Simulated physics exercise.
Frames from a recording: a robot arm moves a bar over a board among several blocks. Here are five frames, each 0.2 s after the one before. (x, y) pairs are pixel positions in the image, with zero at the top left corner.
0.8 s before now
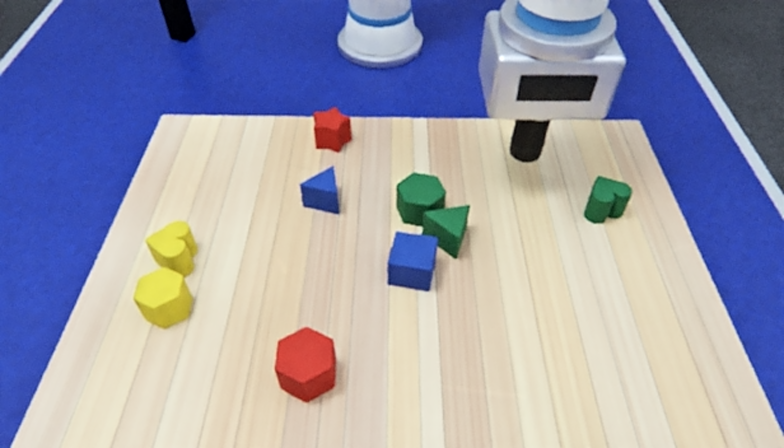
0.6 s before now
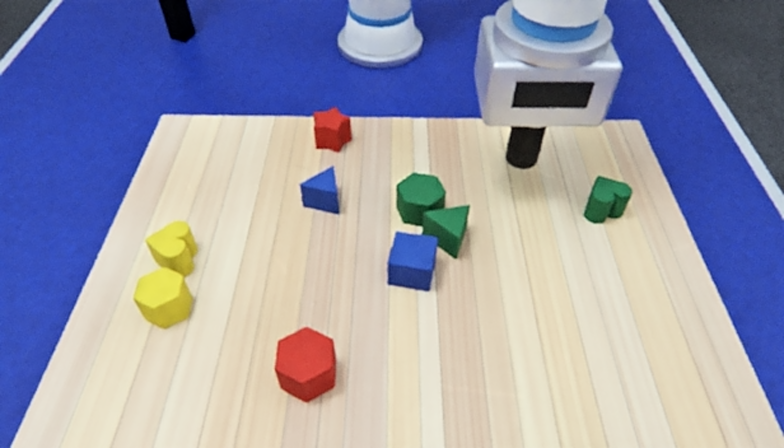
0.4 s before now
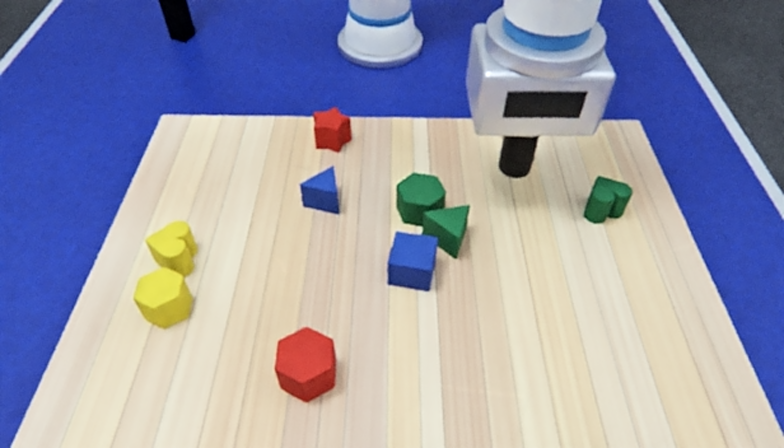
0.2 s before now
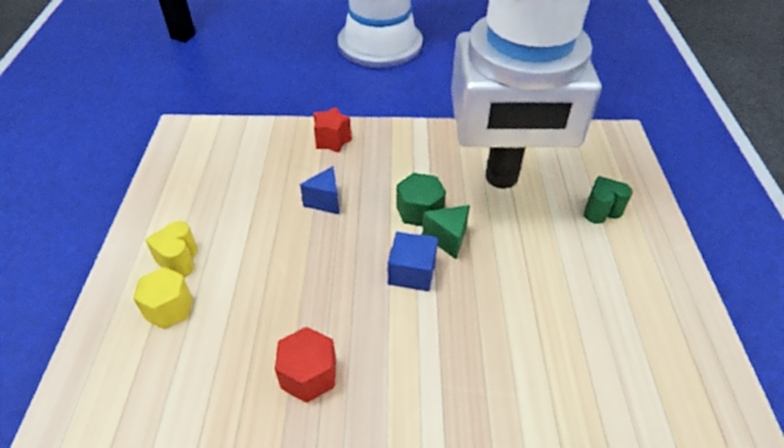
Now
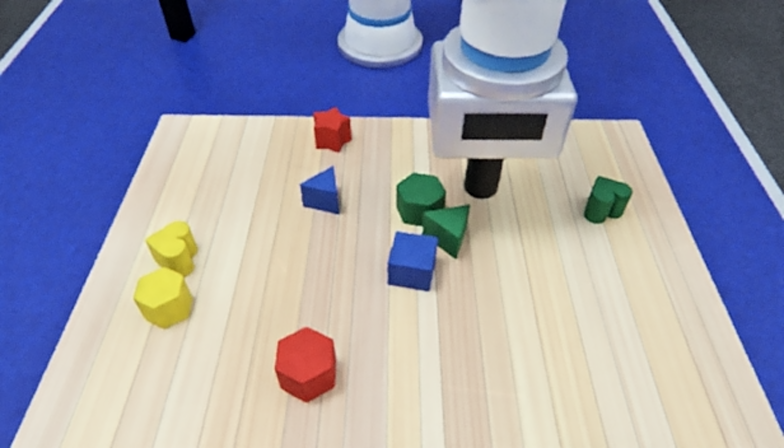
Robot arm moving its black bar down and left across a wooden board towards the green blocks, all blocks staying still.
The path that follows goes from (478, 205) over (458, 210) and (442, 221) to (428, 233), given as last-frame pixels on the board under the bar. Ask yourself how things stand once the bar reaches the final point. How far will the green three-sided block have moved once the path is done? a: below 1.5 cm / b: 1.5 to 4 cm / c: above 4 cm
(b)
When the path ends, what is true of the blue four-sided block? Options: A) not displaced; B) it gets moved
It's A.
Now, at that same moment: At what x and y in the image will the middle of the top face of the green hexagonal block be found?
The middle of its top is at (397, 192).
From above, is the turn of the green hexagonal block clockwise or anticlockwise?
Answer: Clockwise.
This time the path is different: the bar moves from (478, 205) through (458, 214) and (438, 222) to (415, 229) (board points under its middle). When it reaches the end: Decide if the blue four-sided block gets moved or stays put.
Left where it is.
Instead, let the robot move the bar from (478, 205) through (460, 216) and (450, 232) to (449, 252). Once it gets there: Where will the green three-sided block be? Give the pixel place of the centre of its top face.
The centre of its top will be at (451, 255).
The first path, step by step. Halfway along, bar at (451, 199); green hexagonal block at (411, 189), turned 15° clockwise.
At the end, bar at (429, 217); blue four-sided block still; green hexagonal block at (397, 192), turned 55° clockwise; green three-sided block at (449, 231), turned 15° anticlockwise.
